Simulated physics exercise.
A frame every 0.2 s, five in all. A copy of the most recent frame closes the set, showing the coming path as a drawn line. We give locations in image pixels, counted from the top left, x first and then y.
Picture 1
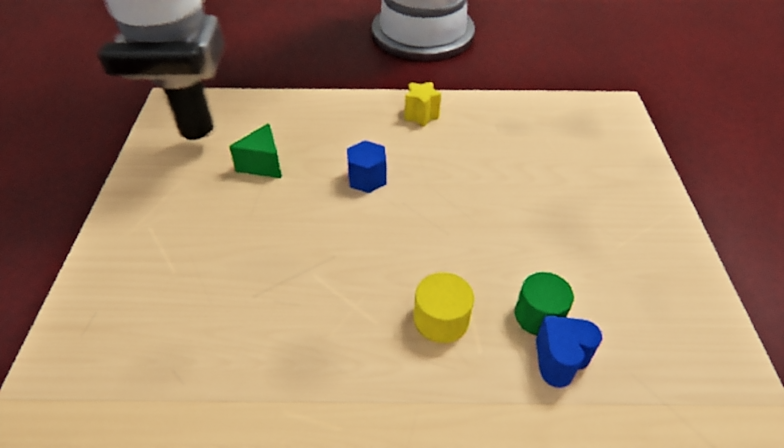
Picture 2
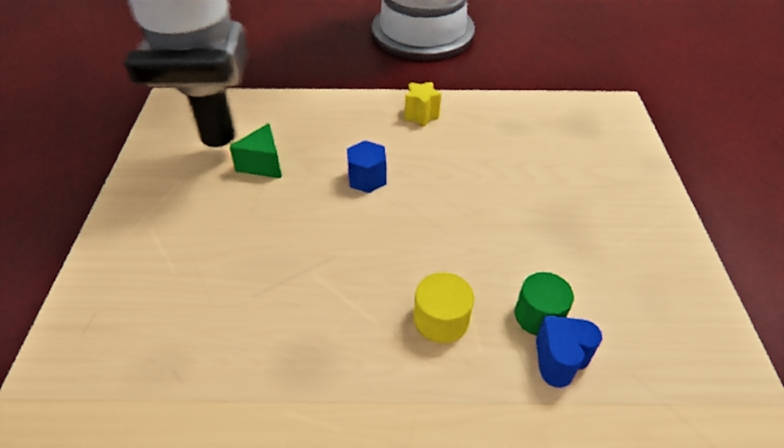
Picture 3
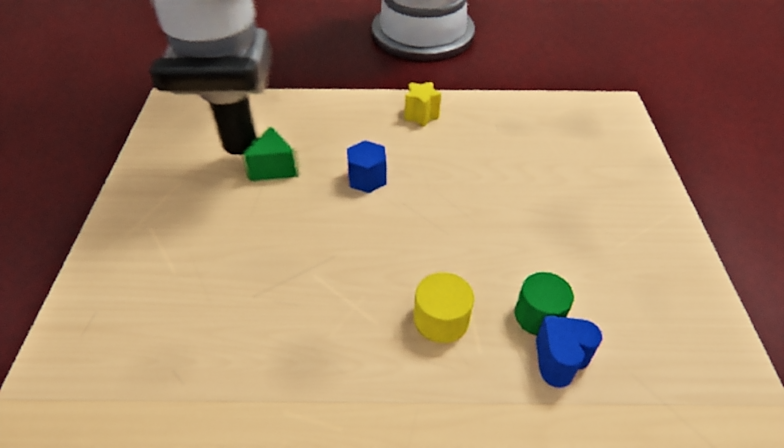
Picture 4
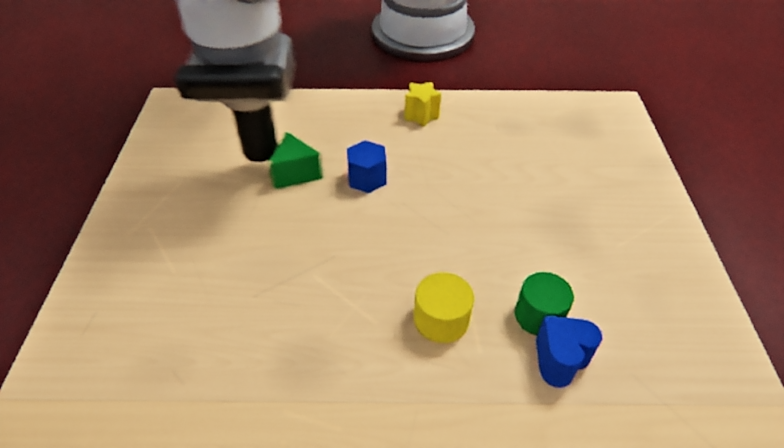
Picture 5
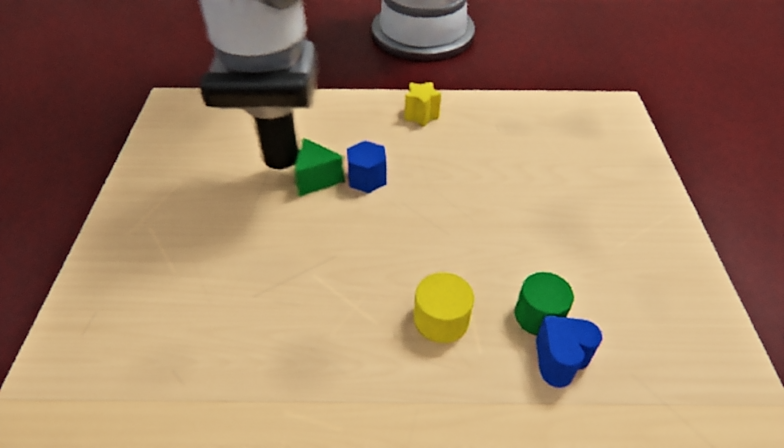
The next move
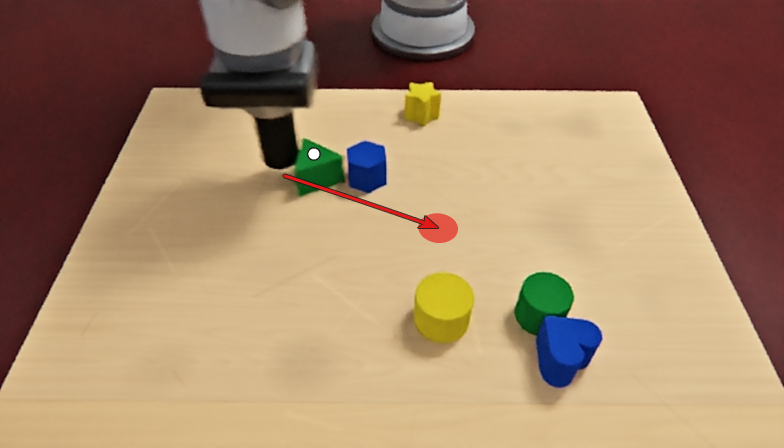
Robot arm with a black rod moving right across a wooden board, pushing a green triangle up close to a blue hexagon.
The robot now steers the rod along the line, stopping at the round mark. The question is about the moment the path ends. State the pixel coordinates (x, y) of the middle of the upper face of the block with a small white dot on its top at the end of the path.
I expect it at (476, 194).
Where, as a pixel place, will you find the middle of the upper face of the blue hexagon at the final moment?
I'd guess (394, 152).
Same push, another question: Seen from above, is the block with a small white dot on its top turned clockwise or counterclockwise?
It makes a counterclockwise turn.
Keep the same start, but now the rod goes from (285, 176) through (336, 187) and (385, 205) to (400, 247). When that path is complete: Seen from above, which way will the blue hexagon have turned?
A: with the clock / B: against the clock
Option B.
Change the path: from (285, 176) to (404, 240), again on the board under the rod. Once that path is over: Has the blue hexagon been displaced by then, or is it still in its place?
Put simply, it goes somewhere else.
Drawn move, from (285, 176) directly to (438, 228); the dot is on the green triangle.
The first path, step by step. One third of the way, rod at (333, 175); green triangle at (367, 173); blue hexagon at (389, 153), turned 45° anticlockwise.
Two thirds of the way, rod at (386, 193); green triangle at (423, 186); blue hexagon at (394, 152), turned 55° anticlockwise.
At the end, rod at (440, 211); green triangle at (476, 194), turned 30° anticlockwise; blue hexagon at (394, 152), turned 55° anticlockwise.
